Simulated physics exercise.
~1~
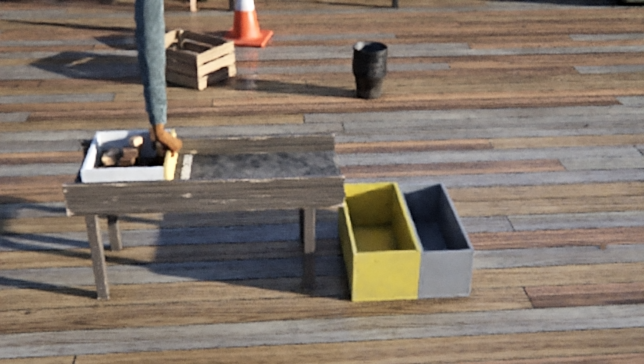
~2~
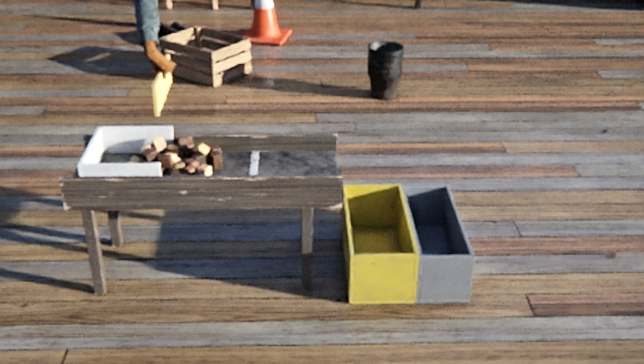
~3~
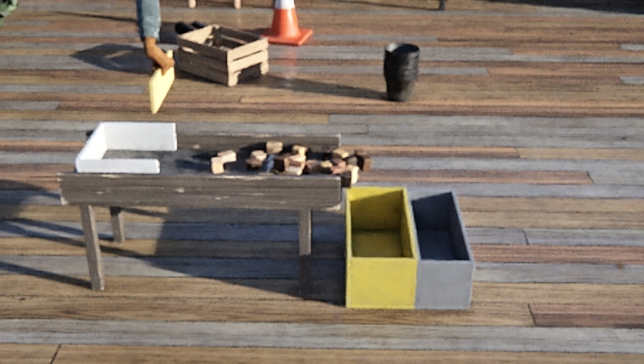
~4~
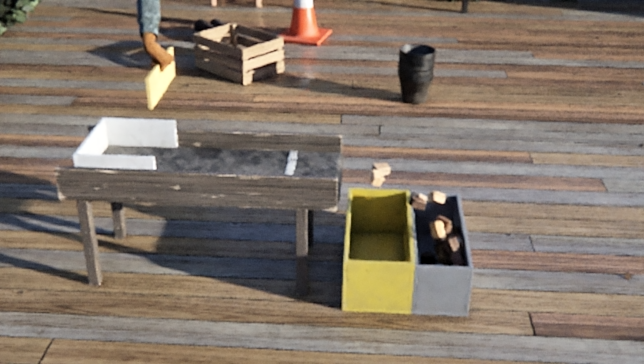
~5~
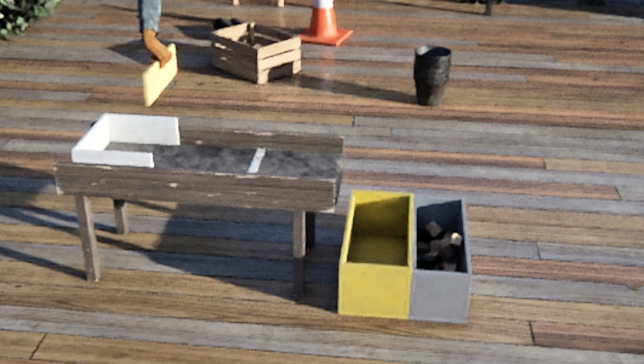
The clip opens on a wooden deck, where a raised bench-like belt holds small wooden blocks inside a white pen, with a yellow tub and a grey box standing beyond its right end. A hand lifts the yellowish gate up out of the way, and the blocks begin riding right in a loose cluster. They spread out along the belt and reach its far end, where the first ones leave the edge. The blocks fly over the yellow tub and drop toward the grey box. Finally, they lie piled in the grey box, while the yellow tub looks empty and the hand still holds the gate.
